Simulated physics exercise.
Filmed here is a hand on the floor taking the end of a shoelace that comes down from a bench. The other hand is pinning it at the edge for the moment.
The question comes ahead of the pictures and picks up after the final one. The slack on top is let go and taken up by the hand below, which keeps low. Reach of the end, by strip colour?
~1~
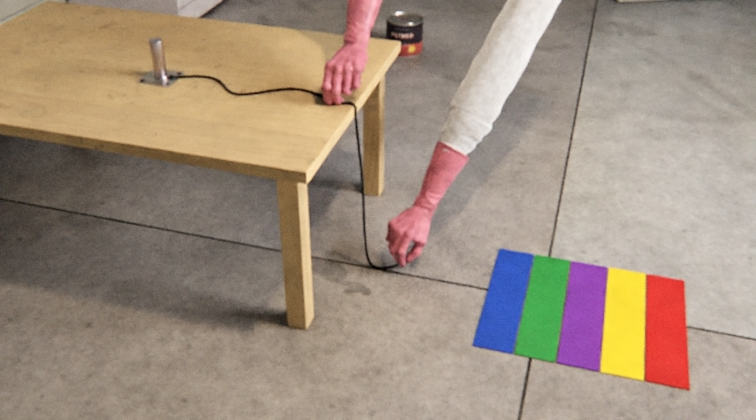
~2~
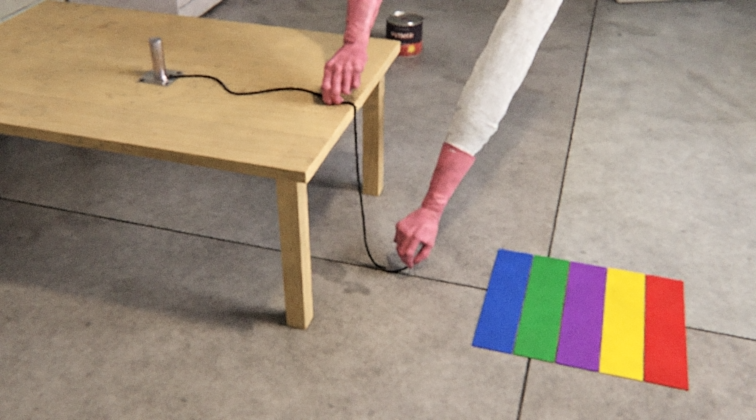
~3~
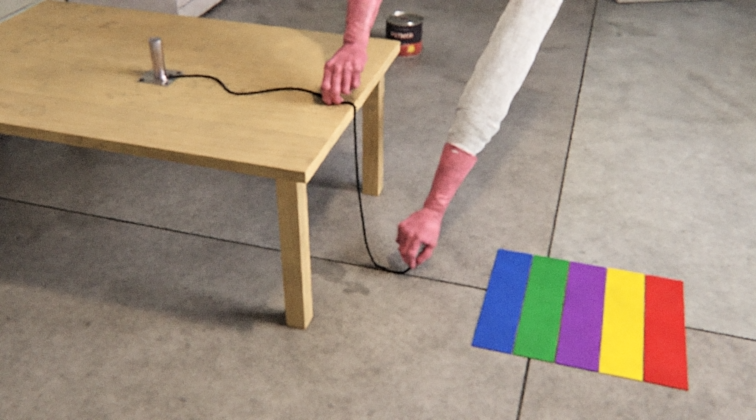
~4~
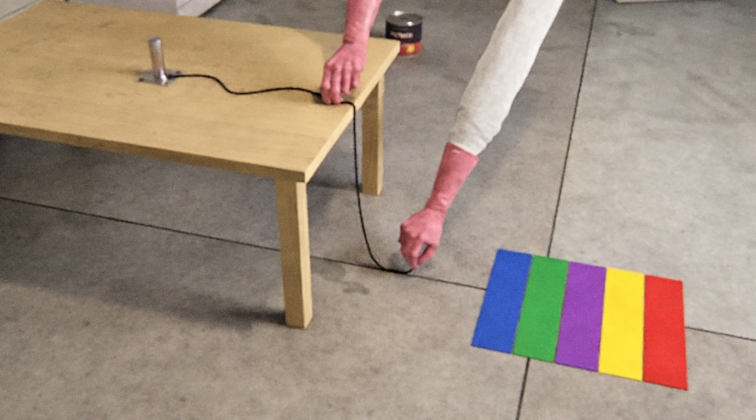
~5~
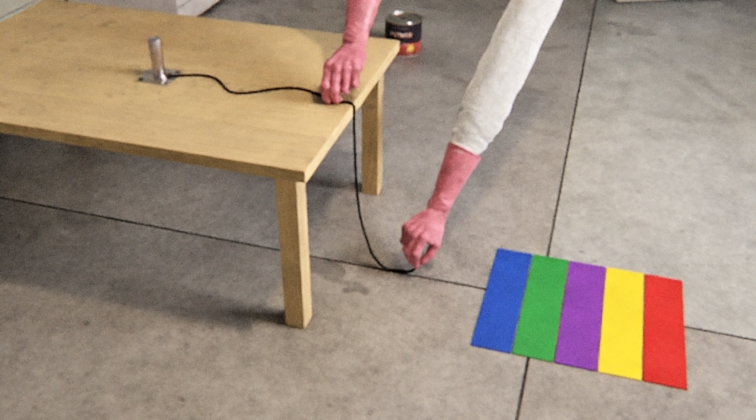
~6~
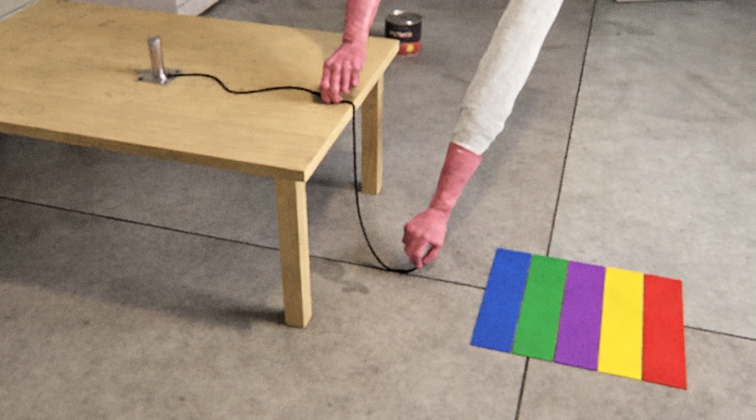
Green.
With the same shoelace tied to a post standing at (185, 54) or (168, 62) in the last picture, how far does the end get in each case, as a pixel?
The spots are about (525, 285) and (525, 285).
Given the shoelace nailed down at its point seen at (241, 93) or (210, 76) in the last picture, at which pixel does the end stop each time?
(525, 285), then (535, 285).
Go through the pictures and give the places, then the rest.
End (405, 261); blue (497, 330); green (538, 338); purple (580, 346); yellow (623, 355); red (667, 363), in the first frame.
End (413, 263); shoelace through (204, 76) (249, 94) (316, 94) (355, 132) (361, 198) (369, 255), in the second frame.
End (415, 263), in the third frame.
End (417, 264); shoelace through (203, 76) (248, 93) (316, 94) (355, 132) (358, 198) (371, 254), in the fourth frame.
End (419, 264), in the fifth frame.
End (422, 264); shoelace through (202, 75) (248, 92) (315, 93) (354, 131) (357, 197) (374, 253), in the sixth frame.
Early on, end near (466, 272); short of the strips.
Midway, end near (513, 281); over blue.
At the end of the slack, end near (540, 286); over green. It halts on the green strip.
